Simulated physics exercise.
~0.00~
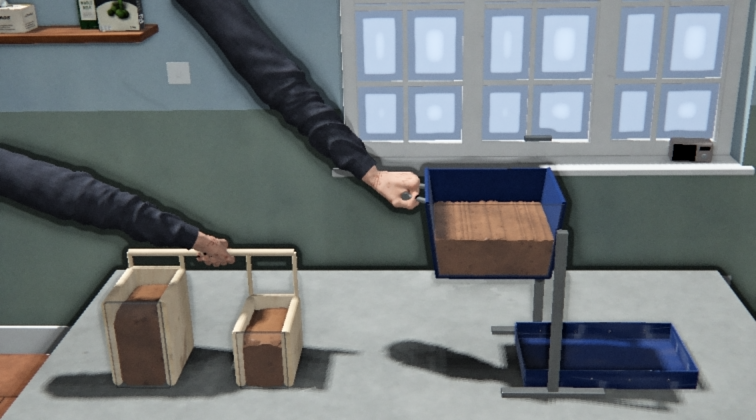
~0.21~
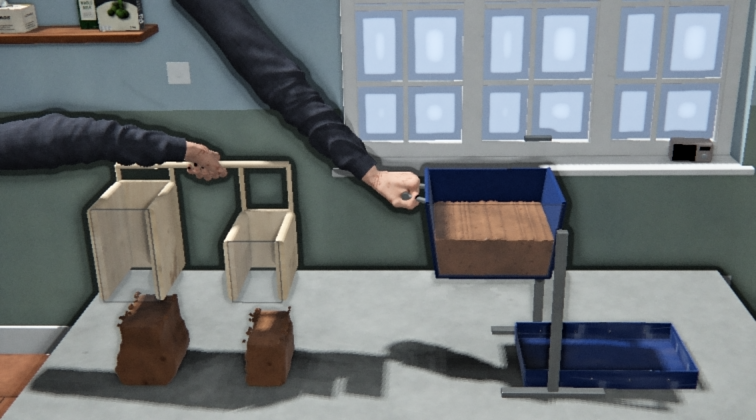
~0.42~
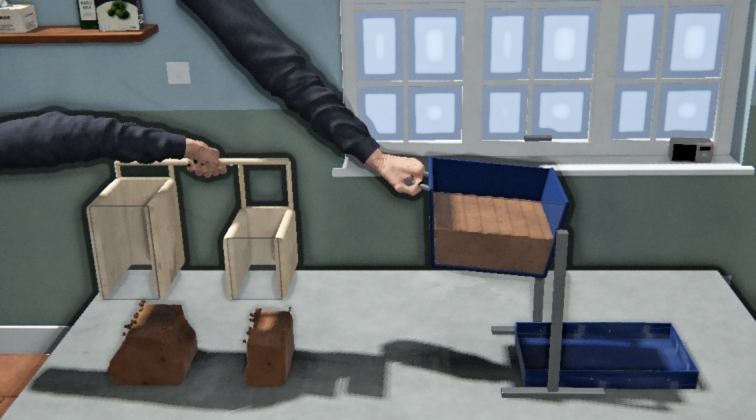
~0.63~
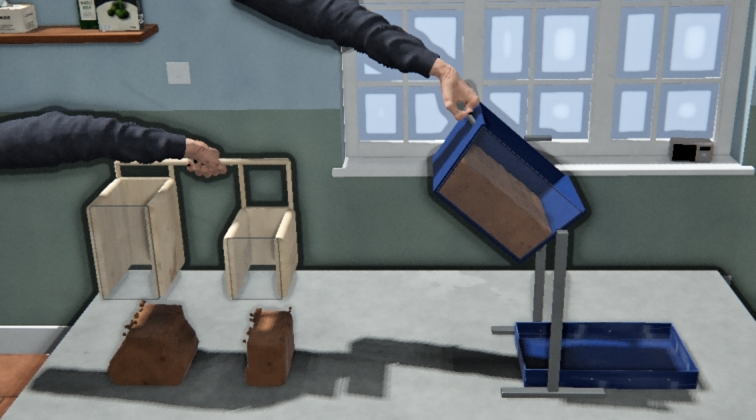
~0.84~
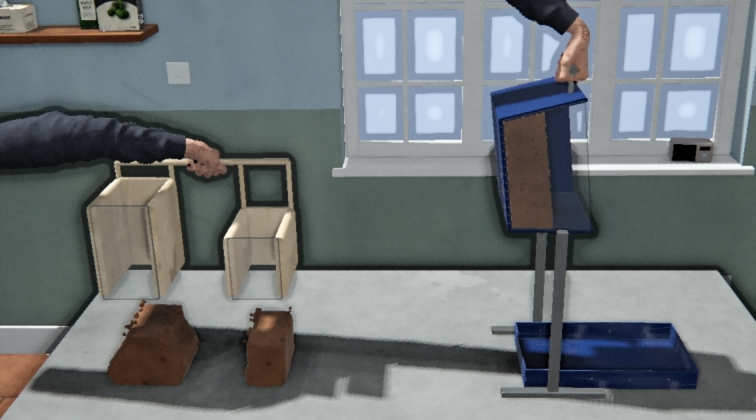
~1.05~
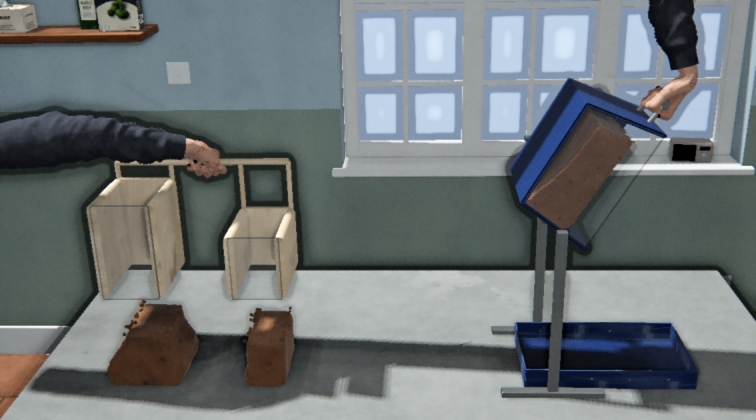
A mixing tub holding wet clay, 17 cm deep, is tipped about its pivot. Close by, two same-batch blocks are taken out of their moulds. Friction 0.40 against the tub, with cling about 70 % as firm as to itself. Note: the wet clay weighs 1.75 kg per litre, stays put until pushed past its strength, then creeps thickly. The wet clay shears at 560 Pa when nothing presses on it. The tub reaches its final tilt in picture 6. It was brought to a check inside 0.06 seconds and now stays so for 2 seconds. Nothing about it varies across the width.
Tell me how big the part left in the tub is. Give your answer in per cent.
I would say about 0 percent.
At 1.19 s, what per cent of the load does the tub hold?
Tub contents: Around 35 %.
By 1.19 s, the tub is at 120 degrees and holds 34 %.
By 1.36 s, the tub is at 120 degrees and holds 0 %.
By 1.53 s, the tub is at 120 degrees and holds 0 %.
By 1.70 s, the tub is at 120 degrees and holds 0 %.
By 3.05 s, at the end, the tub is at 120 degrees and holds 0 %.
